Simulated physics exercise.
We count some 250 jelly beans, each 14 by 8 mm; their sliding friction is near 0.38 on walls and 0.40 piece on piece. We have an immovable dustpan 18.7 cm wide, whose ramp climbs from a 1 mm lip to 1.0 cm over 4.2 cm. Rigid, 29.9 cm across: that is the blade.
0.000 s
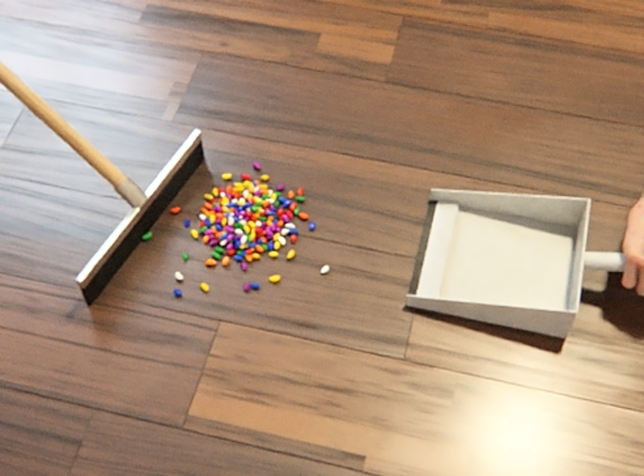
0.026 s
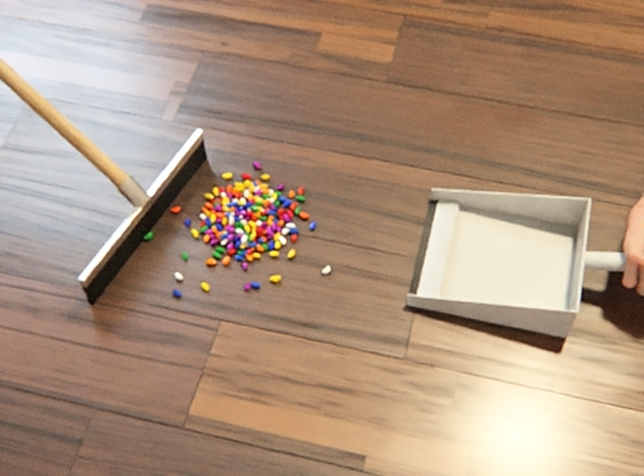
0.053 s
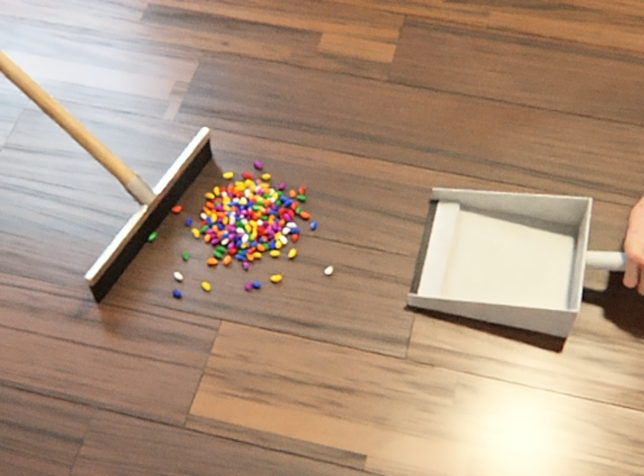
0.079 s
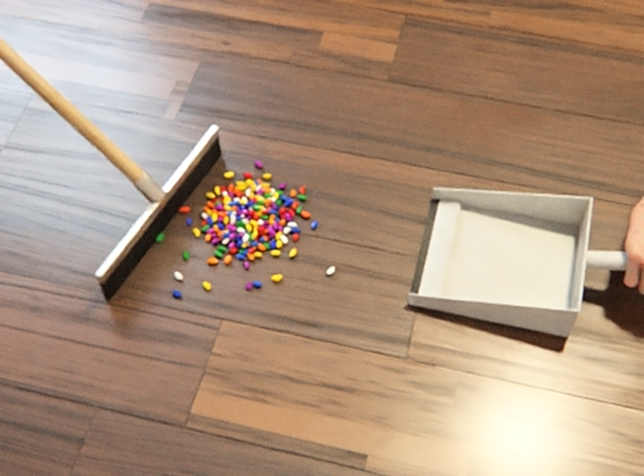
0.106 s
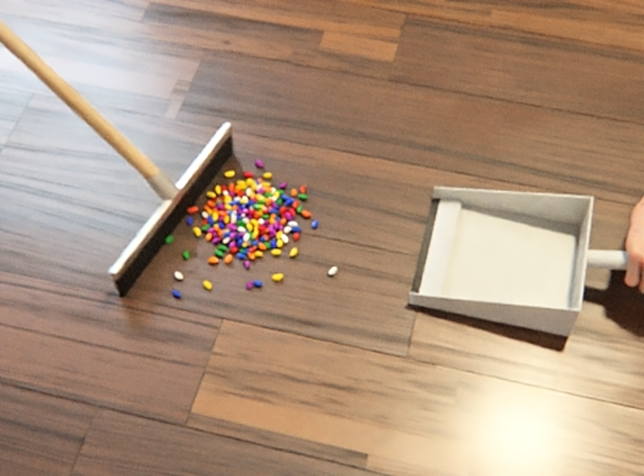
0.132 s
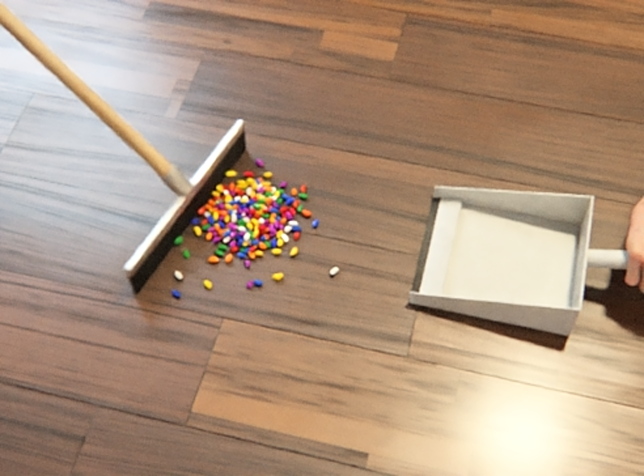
The video shows a wooden-handled broom-like tool with a wide blade sliding rightward across a wood floor to the edge of a pile of colorful jelly beans, nudging a few, while a hand holds a dustpan still at right.
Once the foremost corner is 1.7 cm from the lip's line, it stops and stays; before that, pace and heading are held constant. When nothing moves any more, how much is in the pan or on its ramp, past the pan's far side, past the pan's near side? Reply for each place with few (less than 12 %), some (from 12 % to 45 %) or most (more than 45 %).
Pan - few; far side - some; near side - some.
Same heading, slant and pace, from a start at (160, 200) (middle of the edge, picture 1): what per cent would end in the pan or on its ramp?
0 %.
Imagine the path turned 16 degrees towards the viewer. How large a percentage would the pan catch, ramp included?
Roughly 20 per cent would finish in the pan or on its ramp.
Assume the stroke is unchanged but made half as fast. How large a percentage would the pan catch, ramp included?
About 0 per cent.
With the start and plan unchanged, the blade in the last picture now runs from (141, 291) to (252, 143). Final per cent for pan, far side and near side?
Final per cent - pan 45, far 5, near 25.
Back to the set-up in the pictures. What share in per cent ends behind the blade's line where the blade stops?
Estimate: Around 20 %.
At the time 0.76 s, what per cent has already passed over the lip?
Over the lip so far: Approx. 5 %.
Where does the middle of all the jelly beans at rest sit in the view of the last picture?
Close to pixel (399, 237).
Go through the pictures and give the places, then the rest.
In the first picture, blade from (82, 283) to (198, 137), moved 0.0 cm, 0 of the pieces shifted so far; middle of the pieces at (243, 220); pan at (509, 268).
In the second picture, blade from (84, 283) to (200, 136), moved 0.3 cm, 0 of the pieces shifted so far; middle of the pieces at (243, 220).
In the third picture, blade from (91, 281) to (206, 135), moved 1.0 cm, 2 of the pieces shifted so far; middle of the pieces at (244, 219).
In the fourth picture, blade from (101, 278) to (215, 133), moved 2.3 cm, 4 of the pieces shifted so far; middle of the pieces at (245, 219).
In the fifth picture, blade from (116, 275) to (228, 130), moved 4.2 cm, 5 of the pieces shifted so far; middle of the pieces at (245, 218).
In the sixth picture, blade from (130, 271) to (241, 127), moved 6.1 cm, 7 of the pieces shifted so far; middle of the pieces at (246, 217); pan at (512, 265). Its pace works out near 0.74 m/s, heading 27 degrees away from the viewer's side.
After 0.35 s, middle of the blade 19 cm from the lip; 0 % over the lip, far side 5 %, near side 10 %.
After 0.49 s, middle of the blade 10 cm from the lip; 0 % over the lip, far side 10 %, near side 15 %.
Then, at 0.76 s, middle of the blade 5 cm from the lip; 5 % over the lip, far side 15 %, near side 20 %.
In the end, at 1.9 s, pan 5 %, far side 15 %, near side 20 %, in front of the lip or behind the blade 60 %.
